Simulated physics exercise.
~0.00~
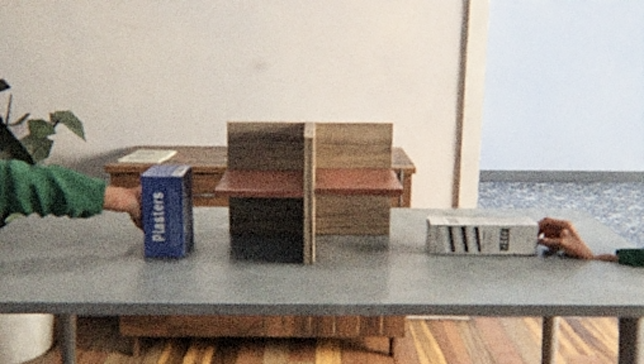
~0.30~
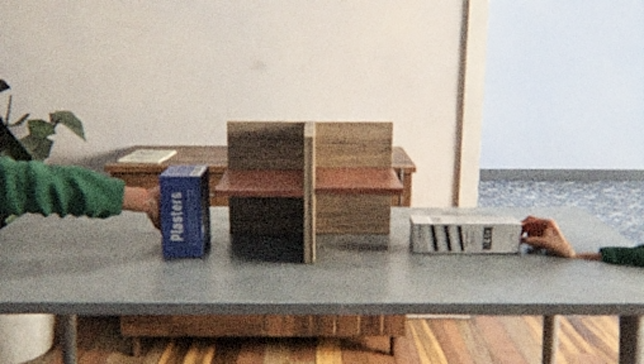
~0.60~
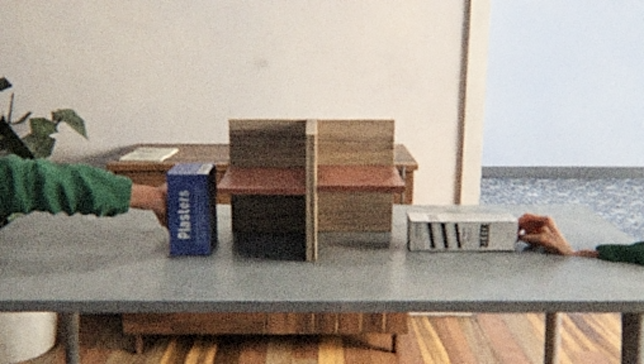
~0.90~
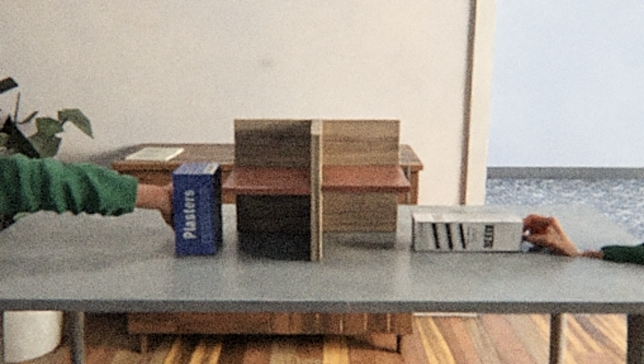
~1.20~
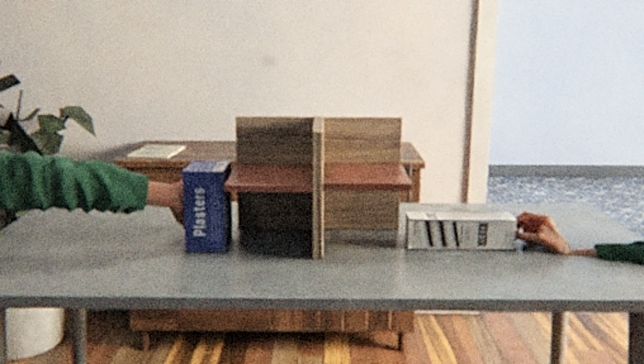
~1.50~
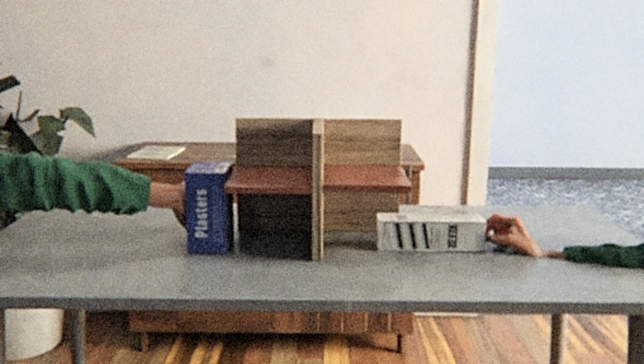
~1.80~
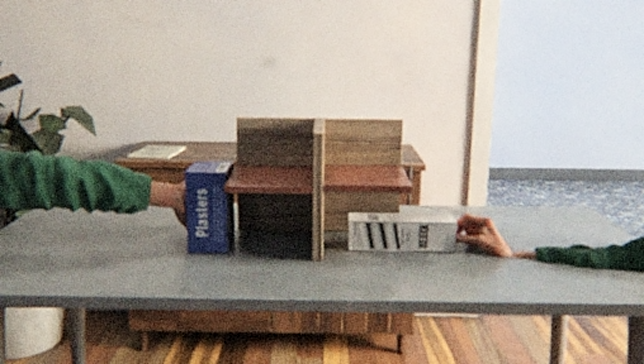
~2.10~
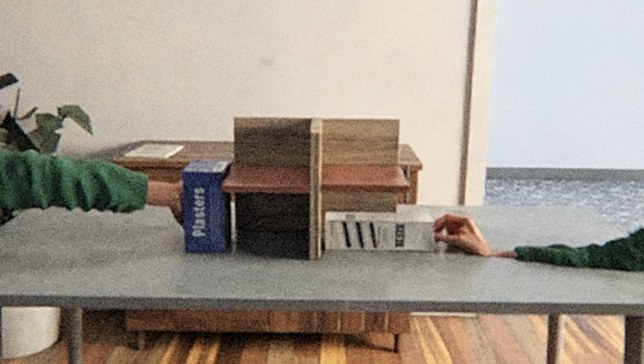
A blue plasters box and a white carton lying on its side were pushed by two hands from opposite sides toward a wooden shelf on a table; the upright box stopped at the left edge, while the carton slid in under the right side.
